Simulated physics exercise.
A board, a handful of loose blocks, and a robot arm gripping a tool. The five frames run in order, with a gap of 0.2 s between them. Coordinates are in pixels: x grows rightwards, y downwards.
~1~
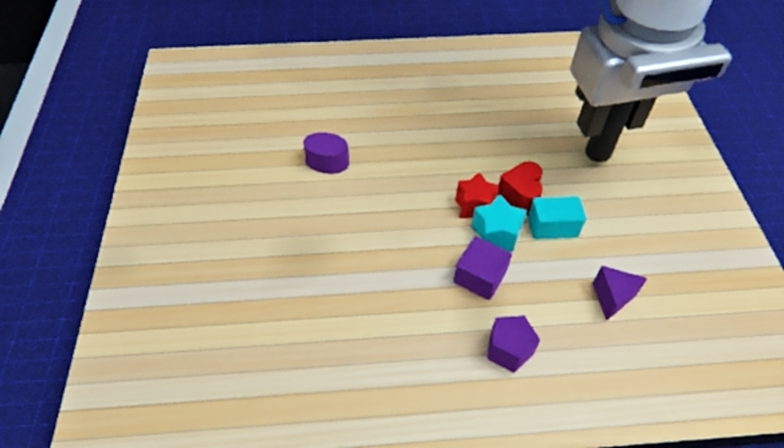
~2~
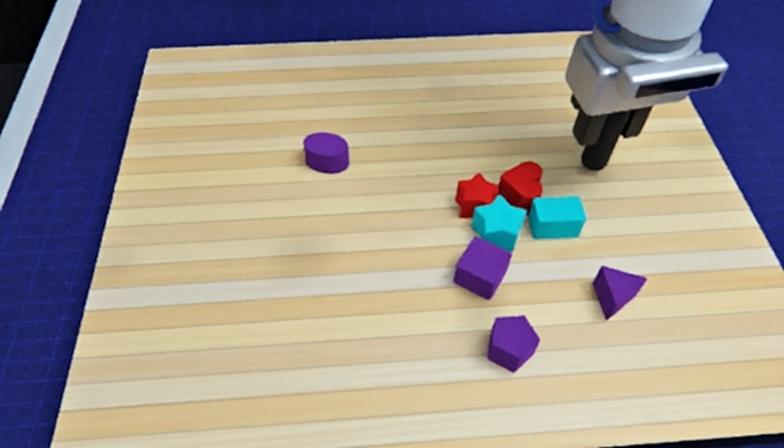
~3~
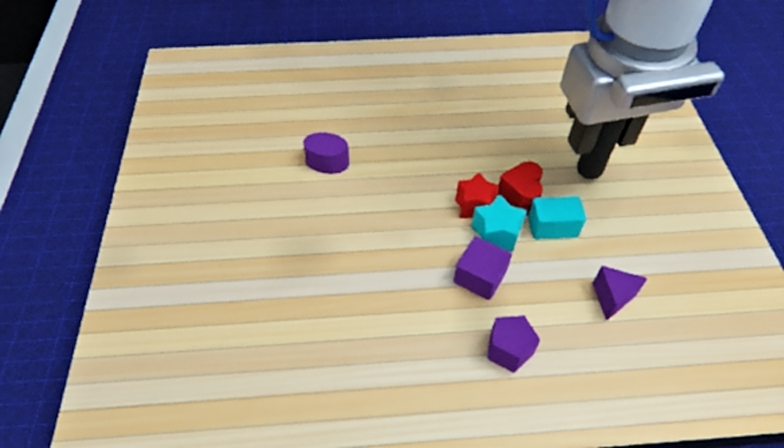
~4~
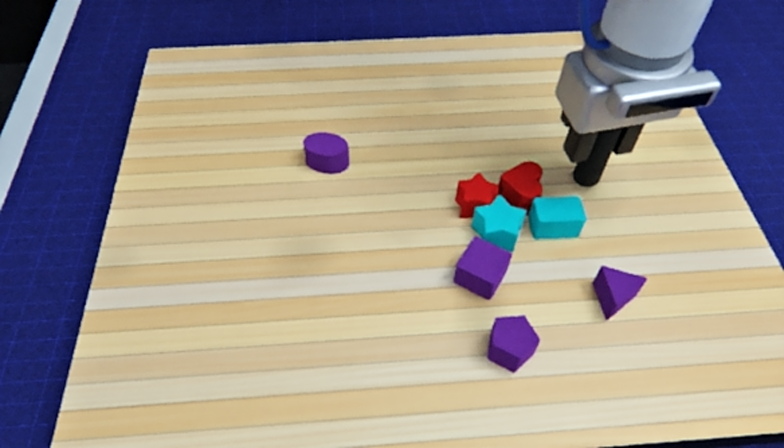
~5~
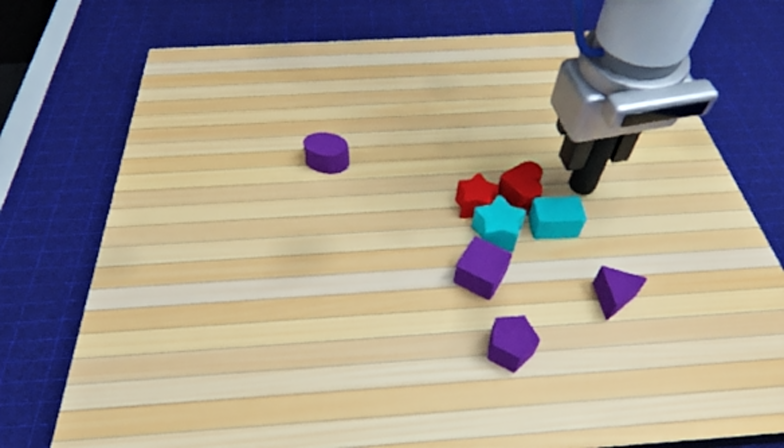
On a striped wooden board, a robot arm moves slightly down-left toward still, colourful blocks.
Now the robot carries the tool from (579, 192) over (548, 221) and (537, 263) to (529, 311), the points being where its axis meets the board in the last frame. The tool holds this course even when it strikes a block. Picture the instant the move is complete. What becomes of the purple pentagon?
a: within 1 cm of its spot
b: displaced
Answer: B.
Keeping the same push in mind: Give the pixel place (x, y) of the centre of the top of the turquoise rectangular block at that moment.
Close to (533, 324).
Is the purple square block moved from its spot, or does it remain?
At the moment the path ends, the purple square block still stands where it did.
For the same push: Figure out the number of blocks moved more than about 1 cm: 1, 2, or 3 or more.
The result: Two blocks.
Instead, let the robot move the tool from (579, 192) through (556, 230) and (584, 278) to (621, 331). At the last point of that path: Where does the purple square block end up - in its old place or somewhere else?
It's unmoved.
What follows on the original path. One third of the way, tool (550, 215); turquoise rectangular block (554, 227).
Two thirds of the way, tool (539, 258); turquoise rectangular block (543, 273).
At the end, tool (531, 305); purple square block in place; purple pentagon (507, 356), turned 15° clockwise; red heart block in place; turquoise rectangular block (533, 324), turned 15° clockwise.
